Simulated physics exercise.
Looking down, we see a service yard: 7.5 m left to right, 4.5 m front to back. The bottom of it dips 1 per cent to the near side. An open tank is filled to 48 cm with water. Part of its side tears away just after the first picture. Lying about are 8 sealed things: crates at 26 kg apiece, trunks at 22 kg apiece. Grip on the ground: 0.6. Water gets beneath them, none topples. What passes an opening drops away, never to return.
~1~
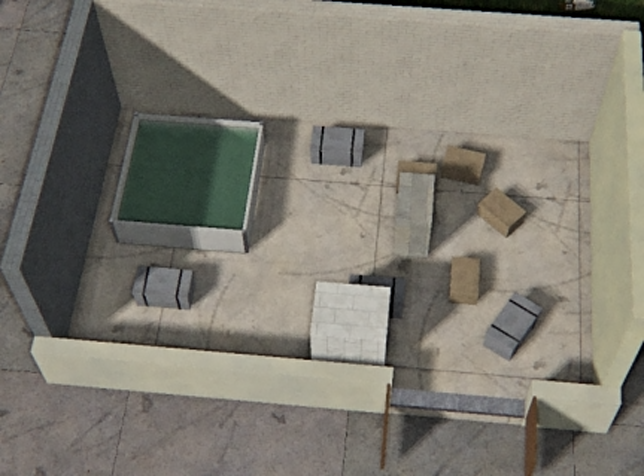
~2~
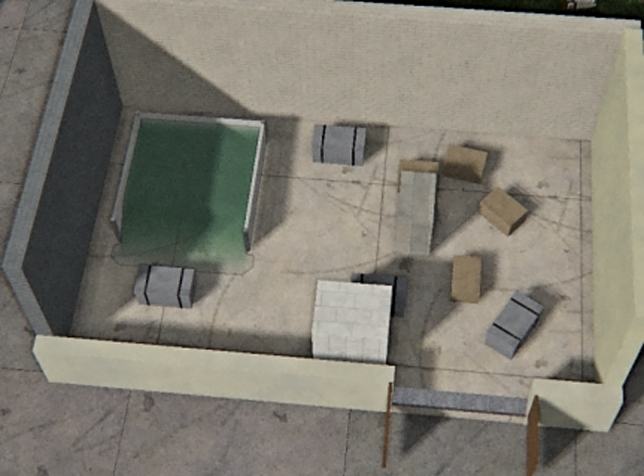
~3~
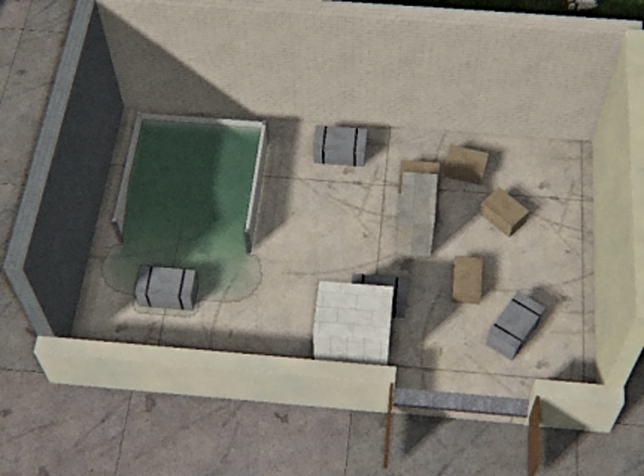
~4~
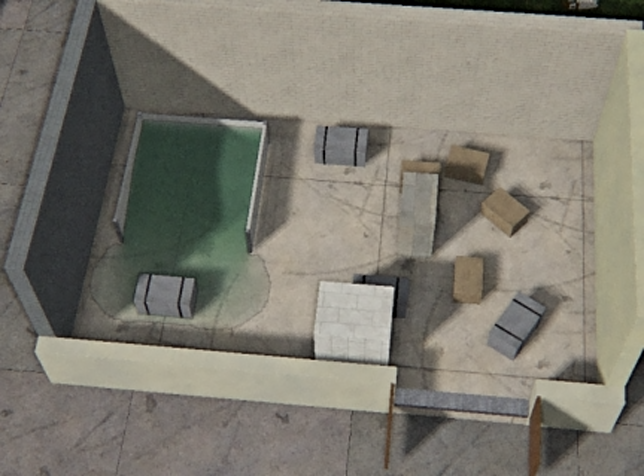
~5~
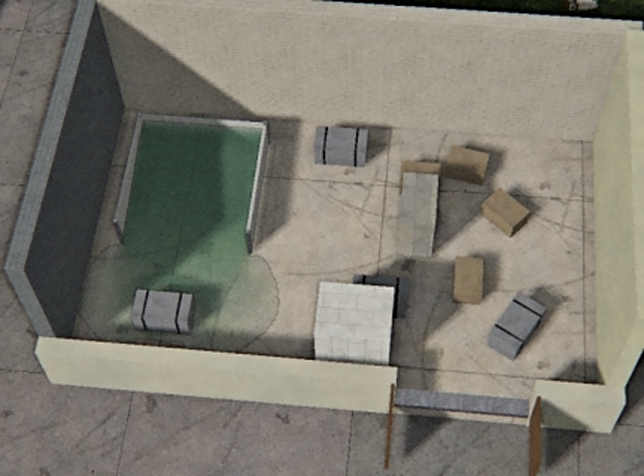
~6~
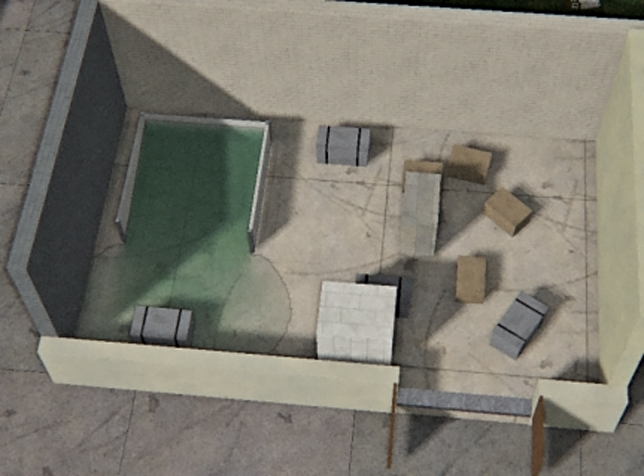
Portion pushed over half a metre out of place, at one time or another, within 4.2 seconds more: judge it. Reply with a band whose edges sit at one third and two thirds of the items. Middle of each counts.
Band: Under one third.
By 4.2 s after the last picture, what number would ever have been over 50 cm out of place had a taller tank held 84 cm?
Then 2 of them.
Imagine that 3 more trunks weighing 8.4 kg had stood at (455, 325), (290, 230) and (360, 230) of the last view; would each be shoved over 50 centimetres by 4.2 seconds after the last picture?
Order as given: Stays inside it, goes farther, goes farther.
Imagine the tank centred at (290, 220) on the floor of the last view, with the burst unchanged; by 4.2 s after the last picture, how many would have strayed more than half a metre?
Then the count would be 3.
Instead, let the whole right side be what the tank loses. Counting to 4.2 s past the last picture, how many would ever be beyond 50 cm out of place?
The answer would then be 5.
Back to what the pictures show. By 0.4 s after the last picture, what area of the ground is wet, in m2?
Flooded: Near 9.5 m2.
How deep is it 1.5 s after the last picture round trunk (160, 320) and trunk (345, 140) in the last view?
Close to 34 and 0 centimetres.
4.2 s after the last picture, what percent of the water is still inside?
Somewhere near 98 percent, give or take.
Then, 0.4 s after the last picture 1 of 8 are over 50 cm from their spots; 1 afloat.
Then, 1.5 s after the last picture 1 of 8 are over 50 cm from their spots; 1 afloat.
Then, 2.8 s after the last picture 1 of 8 are over 50 cm from their spots; 1 afloat.
Then, 4.2 s after the last picture 1 of 8 are over 50 cm from their spots, and 1 have been at some point; 1 afloat.
